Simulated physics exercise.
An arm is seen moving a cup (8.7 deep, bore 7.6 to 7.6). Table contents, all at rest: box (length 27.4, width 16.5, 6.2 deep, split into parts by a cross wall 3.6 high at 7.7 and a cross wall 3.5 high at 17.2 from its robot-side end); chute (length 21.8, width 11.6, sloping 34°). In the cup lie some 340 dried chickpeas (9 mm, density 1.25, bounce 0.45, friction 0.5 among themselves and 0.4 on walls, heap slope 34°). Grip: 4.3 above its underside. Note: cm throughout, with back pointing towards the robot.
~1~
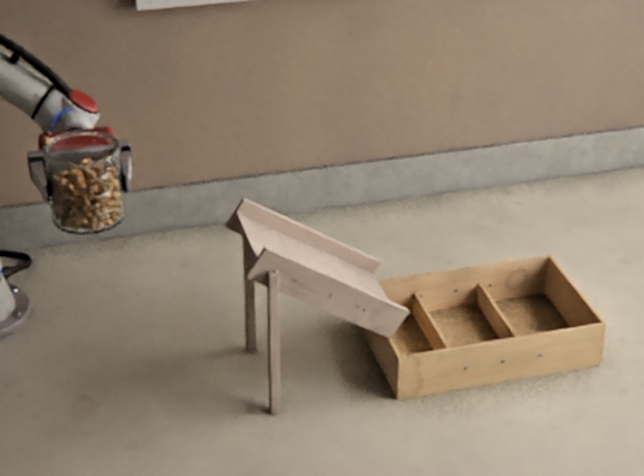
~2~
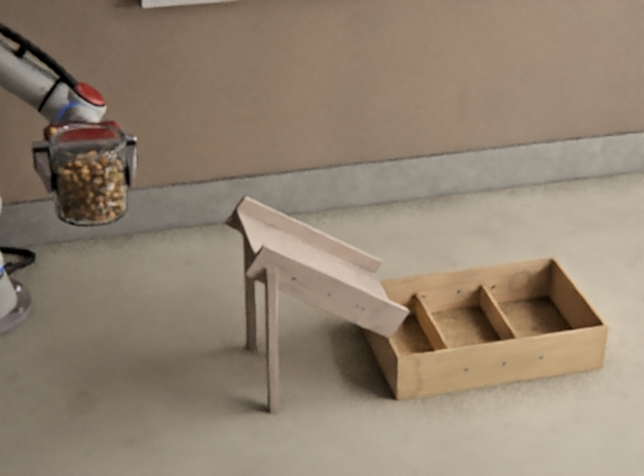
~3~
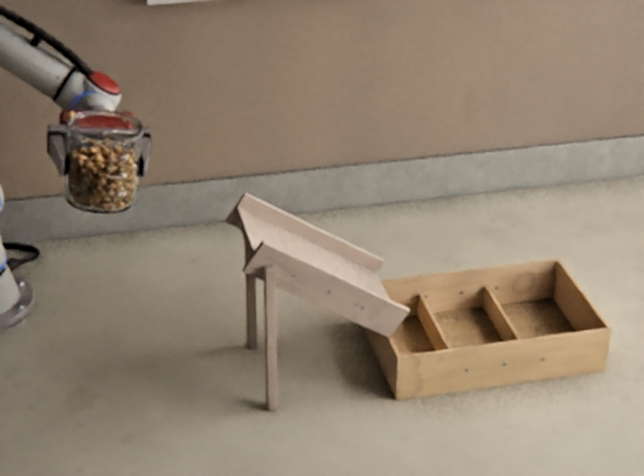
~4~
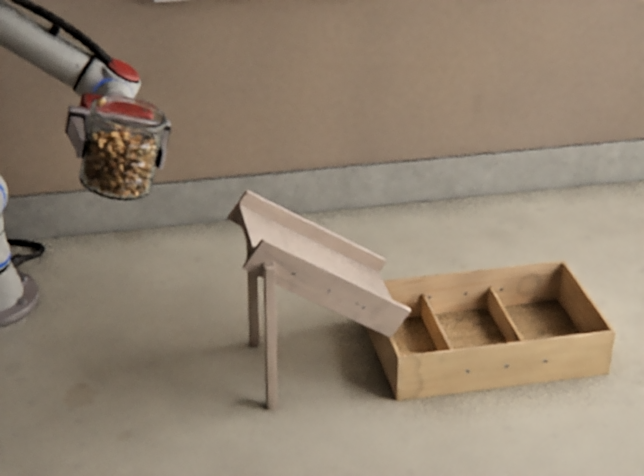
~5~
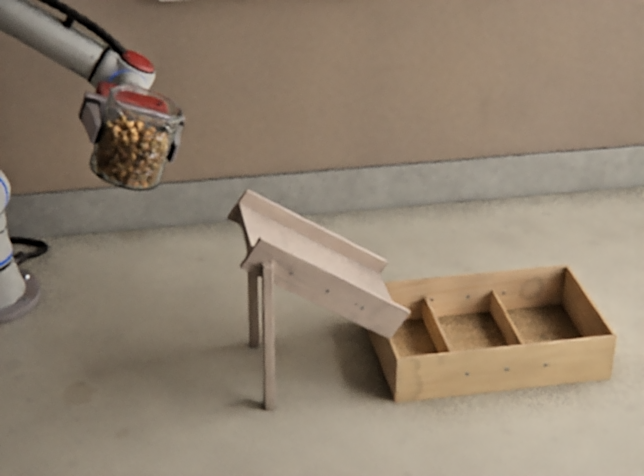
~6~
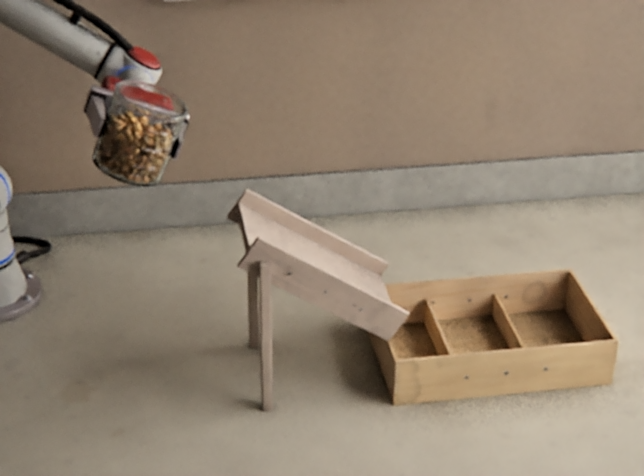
A robot arm holding a clear cup of dried chickpeas moved it slowly up and to the right, tilting it slightly, while a wooden chute and a divided wooden box stayed still on the floor.
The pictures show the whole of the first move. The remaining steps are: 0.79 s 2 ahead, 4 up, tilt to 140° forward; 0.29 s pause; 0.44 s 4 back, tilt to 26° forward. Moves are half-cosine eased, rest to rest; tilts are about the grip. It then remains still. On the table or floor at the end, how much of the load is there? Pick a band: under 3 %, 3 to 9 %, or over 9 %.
Over 9 %.
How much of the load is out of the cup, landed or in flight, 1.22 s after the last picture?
My estimate is roughly 100 % gone.
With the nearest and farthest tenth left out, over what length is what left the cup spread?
I'd put it near 28 cm.
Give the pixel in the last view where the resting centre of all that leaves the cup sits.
I'd point to somewhere near (274, 376).
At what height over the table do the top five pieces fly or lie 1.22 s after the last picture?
Close to 2 cm.
Then, 0.61 s on, tilted 125° forward, highest piece 41 above the table; 301 in the cup, 44 on the chute or in flight.
Then, 1.22 s on, tilted 115° forward, highest piece 2 above the table; 336 on the table or floor, 4 in the robot-side part, 3 in the middle part, 2 in the far-side part.
Then, 1.72 s on, tilted 26° forward, highest piece 1 above the table; 336 on the table or floor, 4 in the robot-side part, 3 in the middle part, 2 in the far-side part.
Then, 2.77 s on, tilted 26° forward, highest piece 1 above the table; 336 on the table or floor, 4 in the robot-side part, 3 in the middle part, 2 in the far-side part.
In the end, 336 on the table or floor, 4 in the robot-side part, 3 in the middle part, 2 in the far-side part. That is 97 % on the table or floor.
